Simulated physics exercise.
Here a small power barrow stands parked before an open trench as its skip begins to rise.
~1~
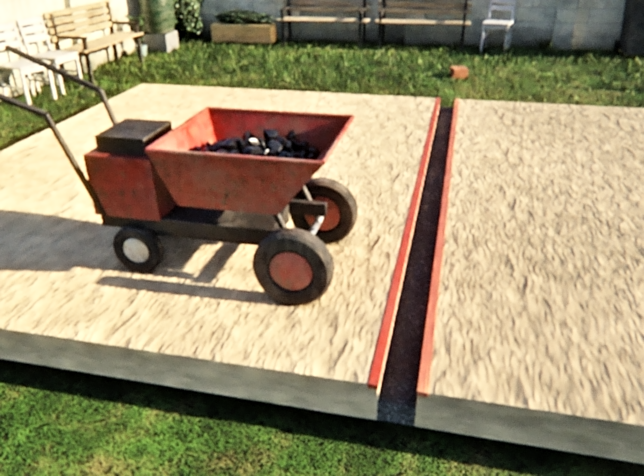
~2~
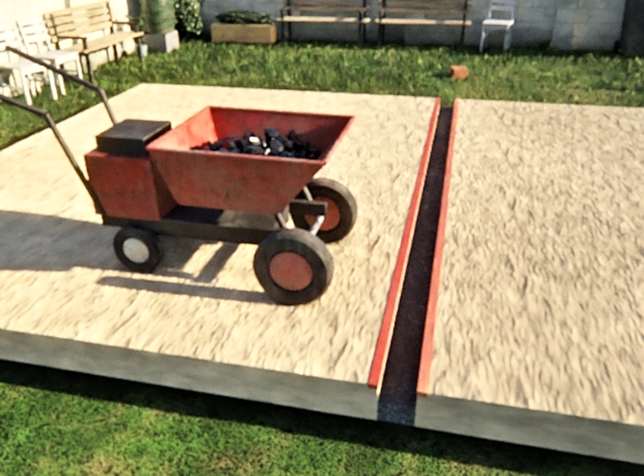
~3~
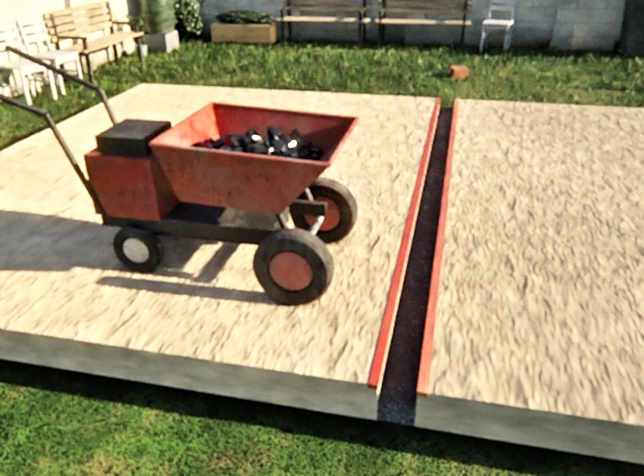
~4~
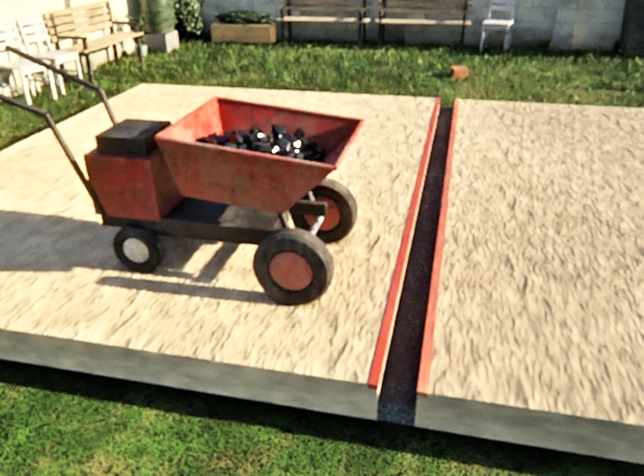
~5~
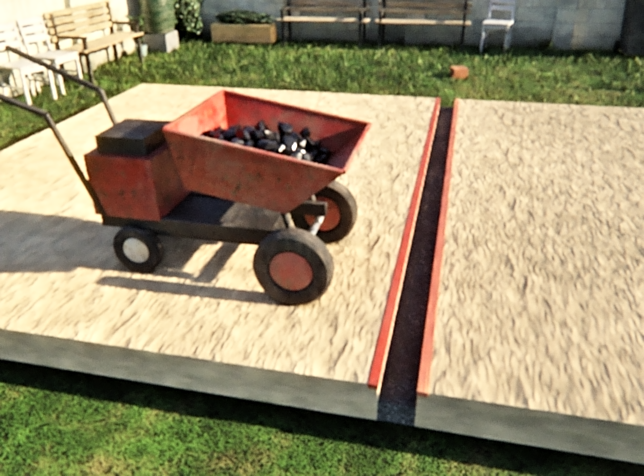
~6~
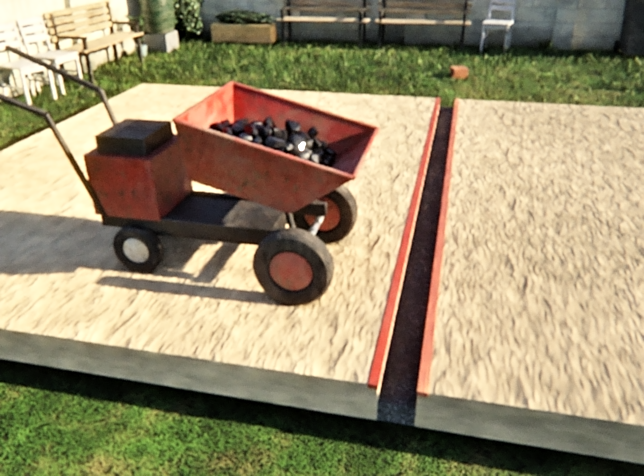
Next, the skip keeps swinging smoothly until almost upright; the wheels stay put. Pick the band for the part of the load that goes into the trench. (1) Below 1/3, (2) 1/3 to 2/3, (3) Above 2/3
Answer: 1.
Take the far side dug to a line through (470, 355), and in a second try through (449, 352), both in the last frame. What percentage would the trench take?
Roughly 70 % first, 50 % second.
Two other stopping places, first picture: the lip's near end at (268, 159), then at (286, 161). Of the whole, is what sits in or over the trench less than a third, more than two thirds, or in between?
Spot 1: In the middle band. Spot 2: Between a third and two thirds.
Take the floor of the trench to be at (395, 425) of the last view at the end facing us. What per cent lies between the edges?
The share would be around 20 per cent.
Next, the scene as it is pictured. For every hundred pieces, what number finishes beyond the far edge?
Share: Near 80 %.
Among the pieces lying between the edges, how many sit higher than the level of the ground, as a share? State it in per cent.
Roughly 10 %.
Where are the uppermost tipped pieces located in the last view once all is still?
Top, approx.: (464, 269).
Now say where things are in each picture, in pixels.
The first frame shows lip of the skip at (323, 163), level; top of the load at (236, 156), lumps of coal; first edge of the trench at (383, 343); far edge at (428, 349), the trench under half as wide as the skip, and about half as deep as wide.
The second frame shows lip of the skip at (324, 164), level; top of the load at (237, 155).
The third frame shows lip of the skip at (328, 166), tipped barely; top of the load at (240, 153).
The fourth frame shows lip of the skip at (335, 168), tipped a little; top of the load at (244, 150).
The fifth frame shows lip of the skip at (343, 173), tipped a little; top of the load at (250, 146).
The sixth frame shows lip of the skip at (353, 178), tipped a little; top of the load at (241, 140); first edge of the trench at (383, 343); far edge at (428, 349).
Soon, skip tipped steeply; all in the skip.
A while on, skip tipped right over; most in the skip; a stray few in or heaped over the trench; a small part beyond it; a stray few falling.
Towards the end, skip tipped right over; a small part in the skip; a small part in or heaped over the trench; most beyond it.
Finally, skip tipped right over; a stray few short of the trench; about a quarter in or heaped over the trench; most beyond it.
